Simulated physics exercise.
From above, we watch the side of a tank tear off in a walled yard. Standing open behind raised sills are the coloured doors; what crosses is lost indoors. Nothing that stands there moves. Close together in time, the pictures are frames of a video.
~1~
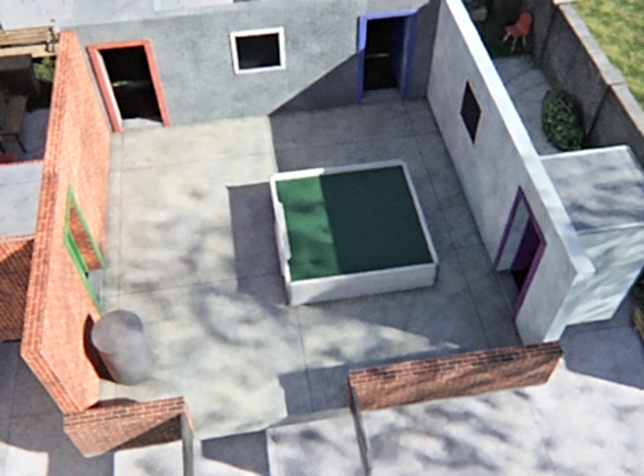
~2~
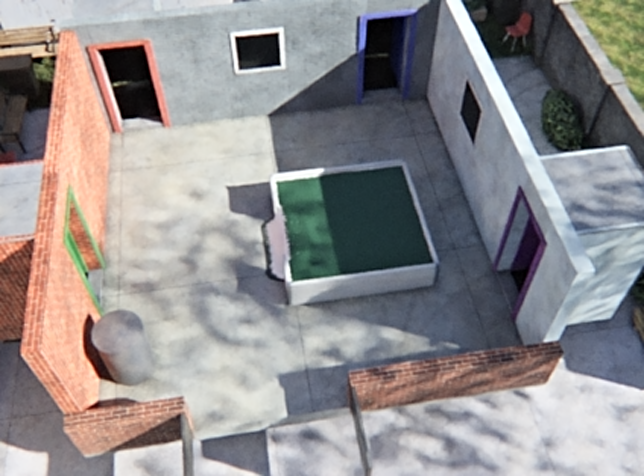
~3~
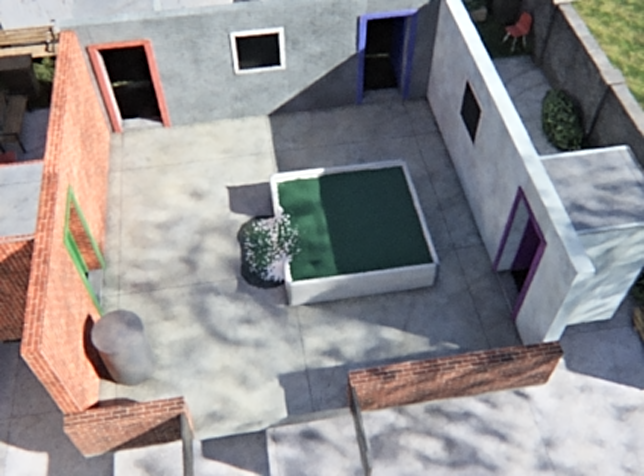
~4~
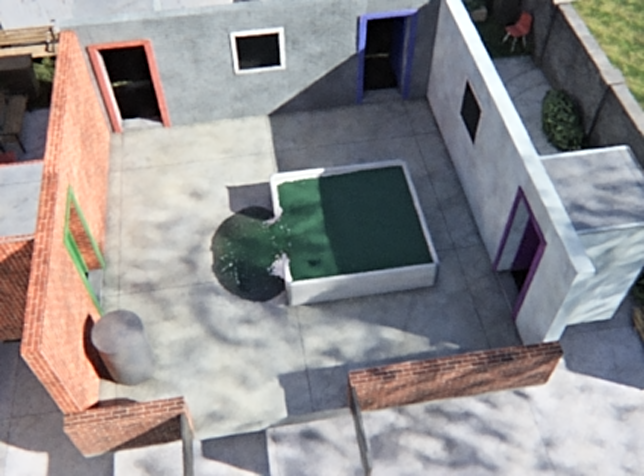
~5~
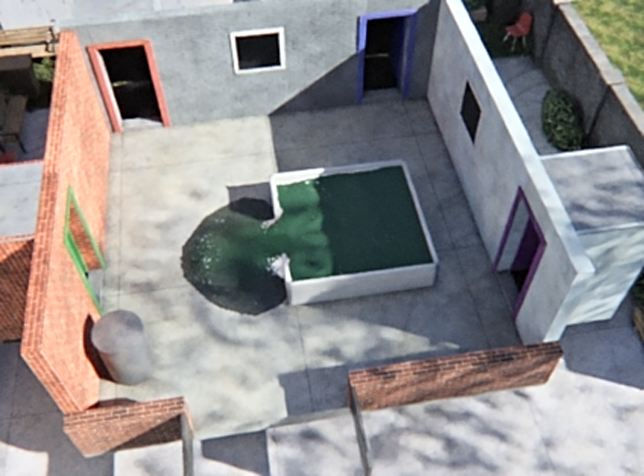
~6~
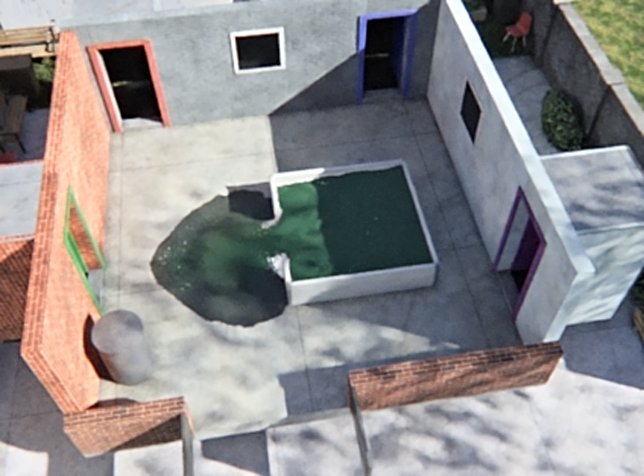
In a walled yard, a tank's left side breaks open and green water spreads leftward.
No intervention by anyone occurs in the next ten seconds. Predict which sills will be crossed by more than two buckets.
At the end, the red door passes two buckets of inflow. The green door passes two buckets of inflow. The purple door stays within two buckets of inflow. The blue door stays within two buckets of inflow.
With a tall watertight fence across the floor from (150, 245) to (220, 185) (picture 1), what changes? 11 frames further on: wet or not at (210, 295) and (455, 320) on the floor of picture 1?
As listed: Wet, not flooded.
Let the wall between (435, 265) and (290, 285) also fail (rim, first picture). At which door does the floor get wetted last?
The door marked red.
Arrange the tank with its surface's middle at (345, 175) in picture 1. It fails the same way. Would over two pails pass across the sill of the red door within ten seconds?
As I read it, the red door tops the threshold.
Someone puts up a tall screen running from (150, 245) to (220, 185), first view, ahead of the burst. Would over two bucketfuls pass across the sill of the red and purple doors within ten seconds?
What follows is that red remains within bounds while purple remains within bounds.
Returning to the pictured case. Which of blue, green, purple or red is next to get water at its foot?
That would be the door marked green, ahead of the rest.
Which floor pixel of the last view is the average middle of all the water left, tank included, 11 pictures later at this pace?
Around (292, 246).
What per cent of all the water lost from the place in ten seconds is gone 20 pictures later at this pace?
It would be around 35 %.
A moment on, water covers 25 % of the floor; the red door not reached, the green door under two buckets in, the purple door not reached, the blue door not reached.
Next, water covers 35 % of the floor; the red door not reached, the green door far over two buckets in, the purple door not reached, the blue door not reached.
Then, water covers 40 % of the floor; the red door under two buckets in, the green door far over two buckets in, the purple door not reached, the blue door not reached.
Later, water covers 60 % of the floor; the red door over two buckets in, the green door far over two buckets in, the purple door not reached, the blue door not reached.
In the end, water covers 90 % of the floor; the red door far over two buckets in, the green door far over two buckets in, the purple door not reached, the blue door wet at the sill, nothing in.
